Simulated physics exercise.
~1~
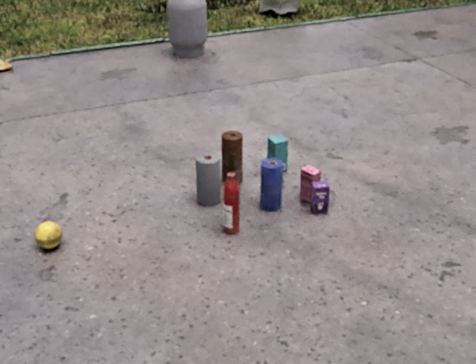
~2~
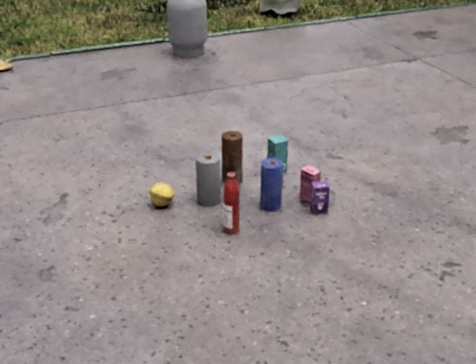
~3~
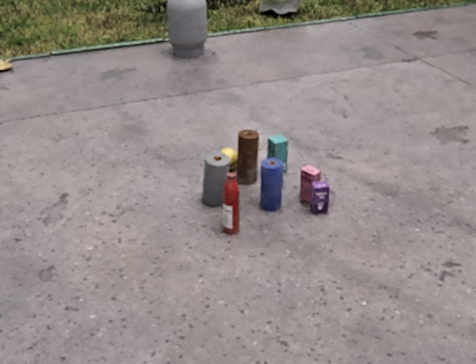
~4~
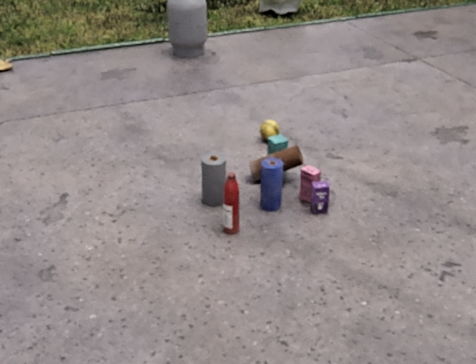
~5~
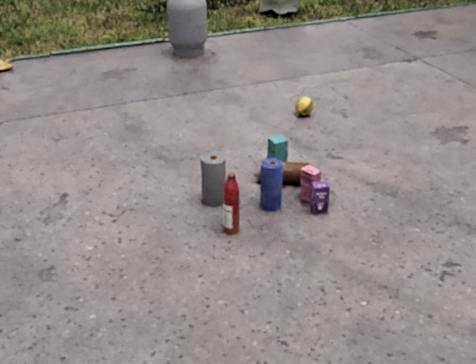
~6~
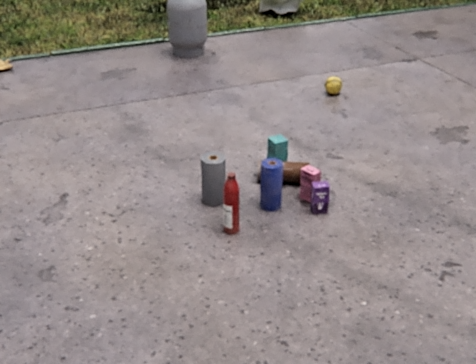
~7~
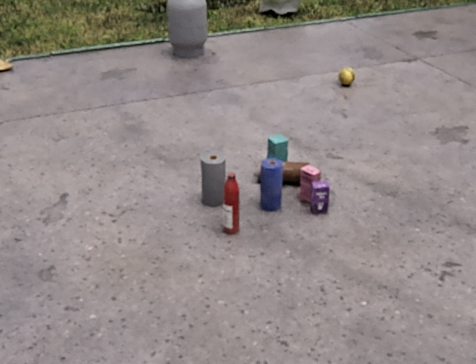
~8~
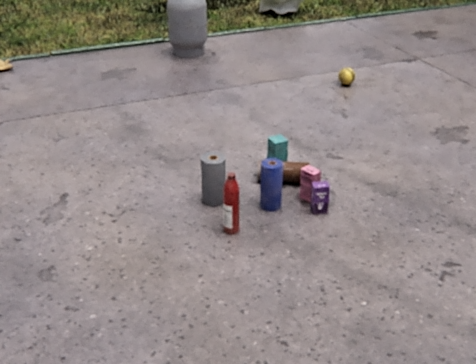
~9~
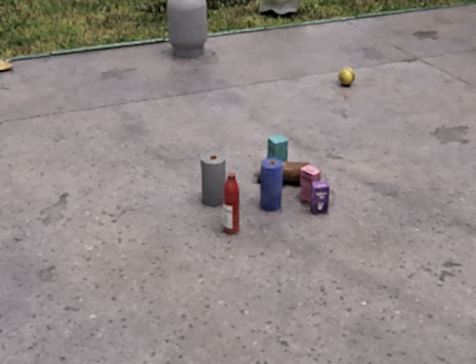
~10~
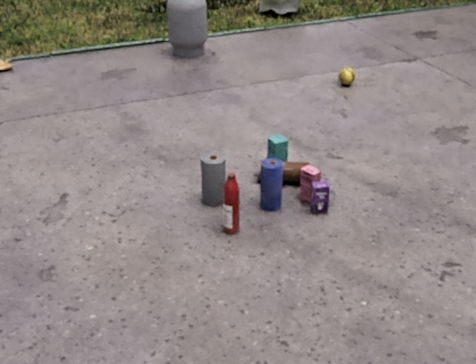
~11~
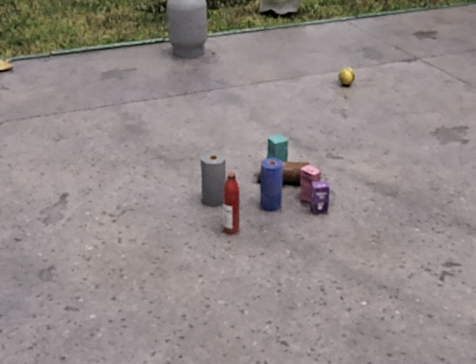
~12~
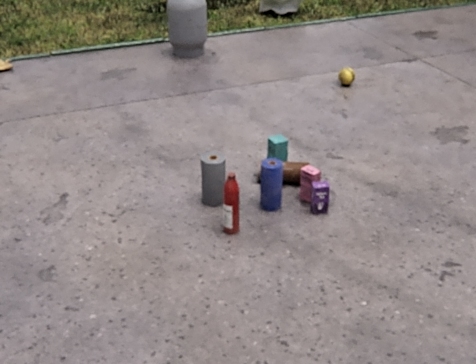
Yellow ball rolling across concrete into a group of objects, knocking over the brown roll and stopping beyond the upright others.
